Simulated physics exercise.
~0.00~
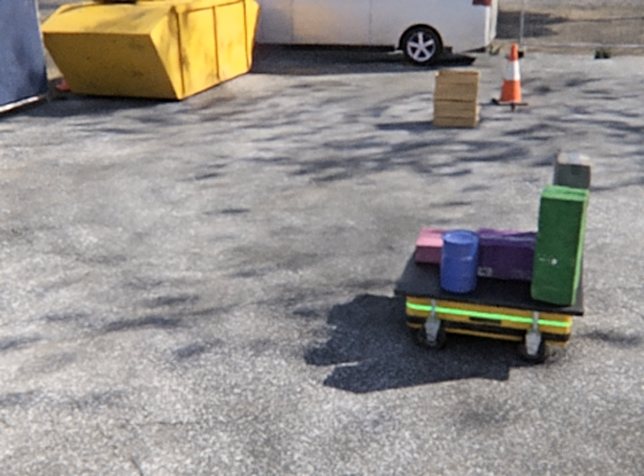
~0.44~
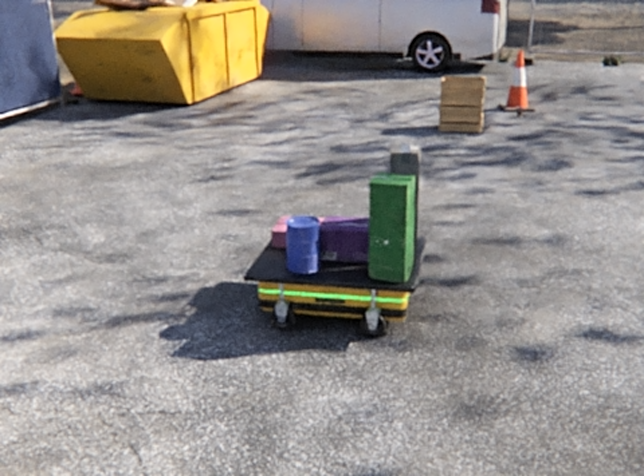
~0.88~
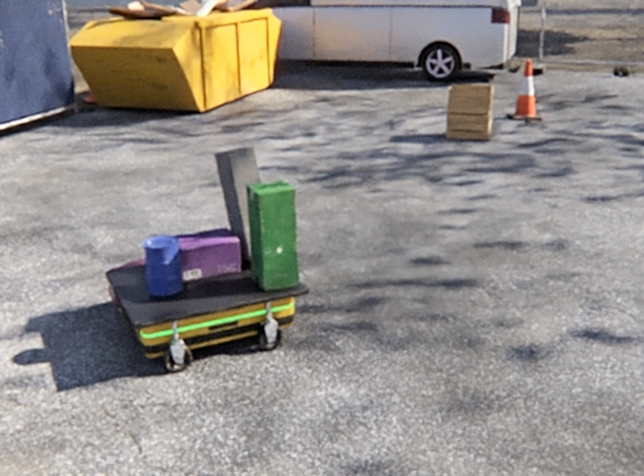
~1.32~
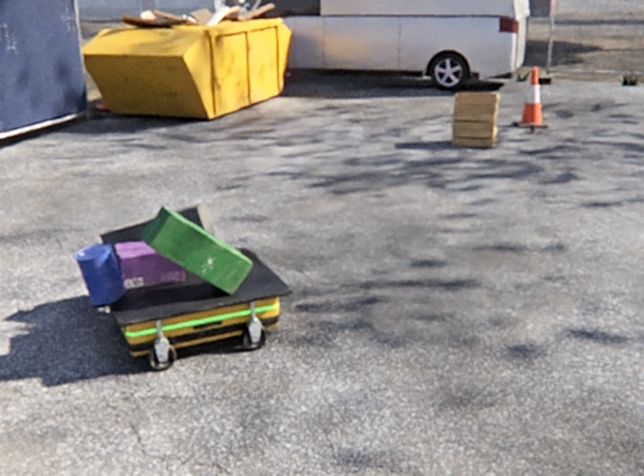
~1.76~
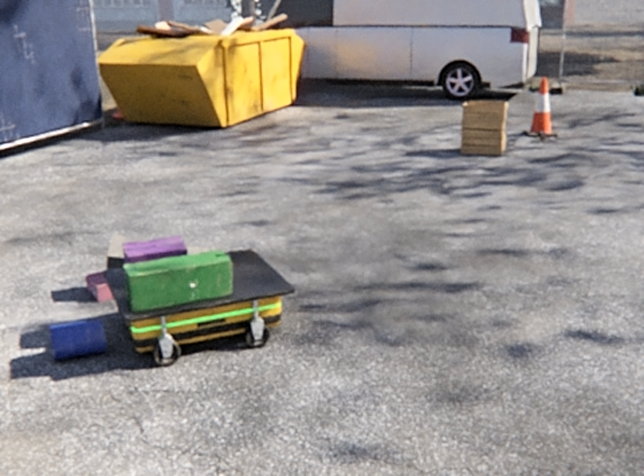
A low flat robot cart with yellow sides and a green light strip rolls leftward across sunlit asphalt, seen from slightly above, with a yellow skip, a pale van, a wooden crate and a traffic cone behind. Its black deck carries an upright green box, a grey box, a blue canister, a purple box and a pink parcel. As the cart turns, the grey box leans and the pink parcel slides off. The cart stops while the canister and green box tip over. Finally the green box lies on the deck, the purple box has shifted left, and the canister, grey box and parcel are off it.
